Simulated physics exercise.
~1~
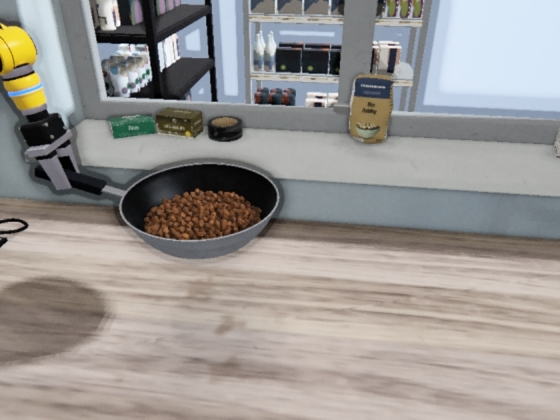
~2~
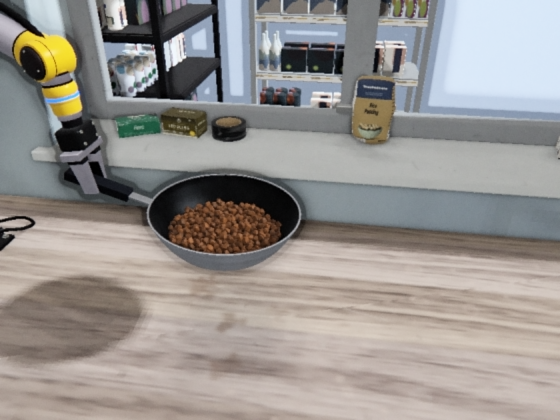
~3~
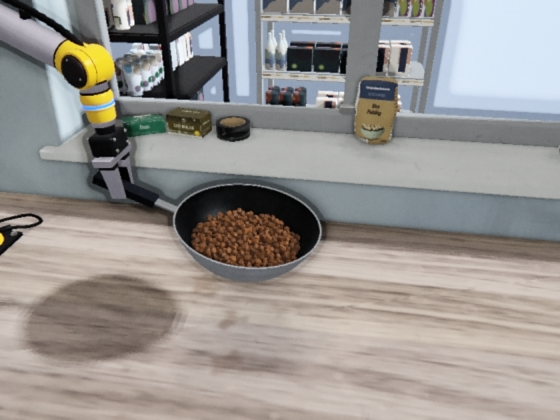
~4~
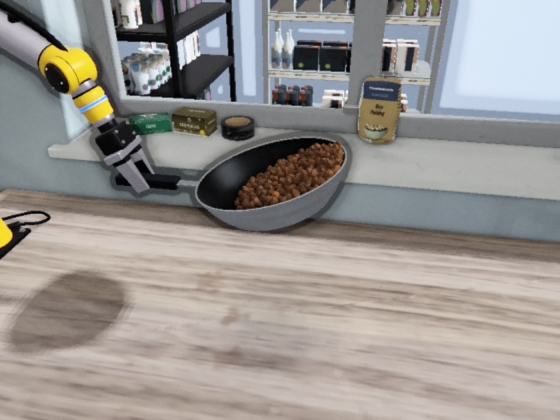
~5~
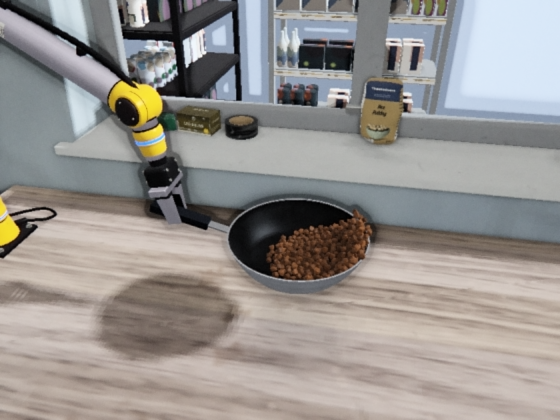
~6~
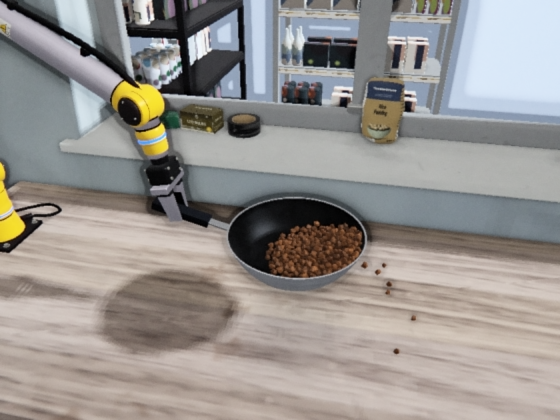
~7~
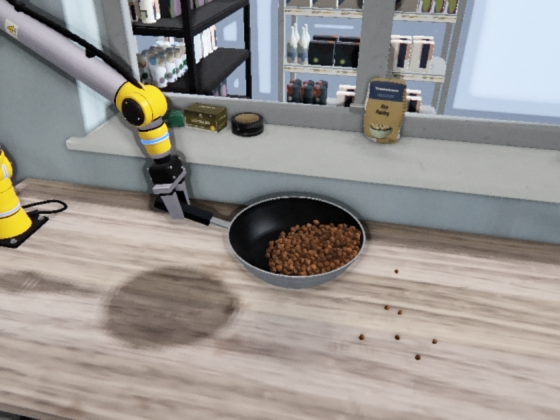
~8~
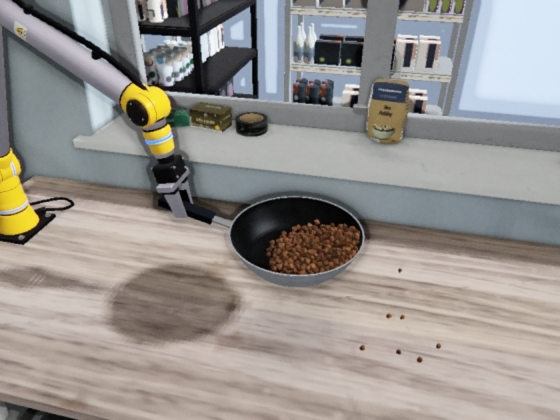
A dark frying pan heaped with brown pellets is held by a yellow, grey and black robot arm above a pale wooden counter, seen from slightly above. Behind it, a sill holds a green box, another small box, a round tin and a tan pouch, with store shelves beyond the window. The arm carries the pan rightward, then lifts and tilts it, so the pellets bank up toward the right side. It lowers and levels the pan, and a few pellets spill over the right rim. They scatter across the counter while the pan stays still, with nearly all its load inside.
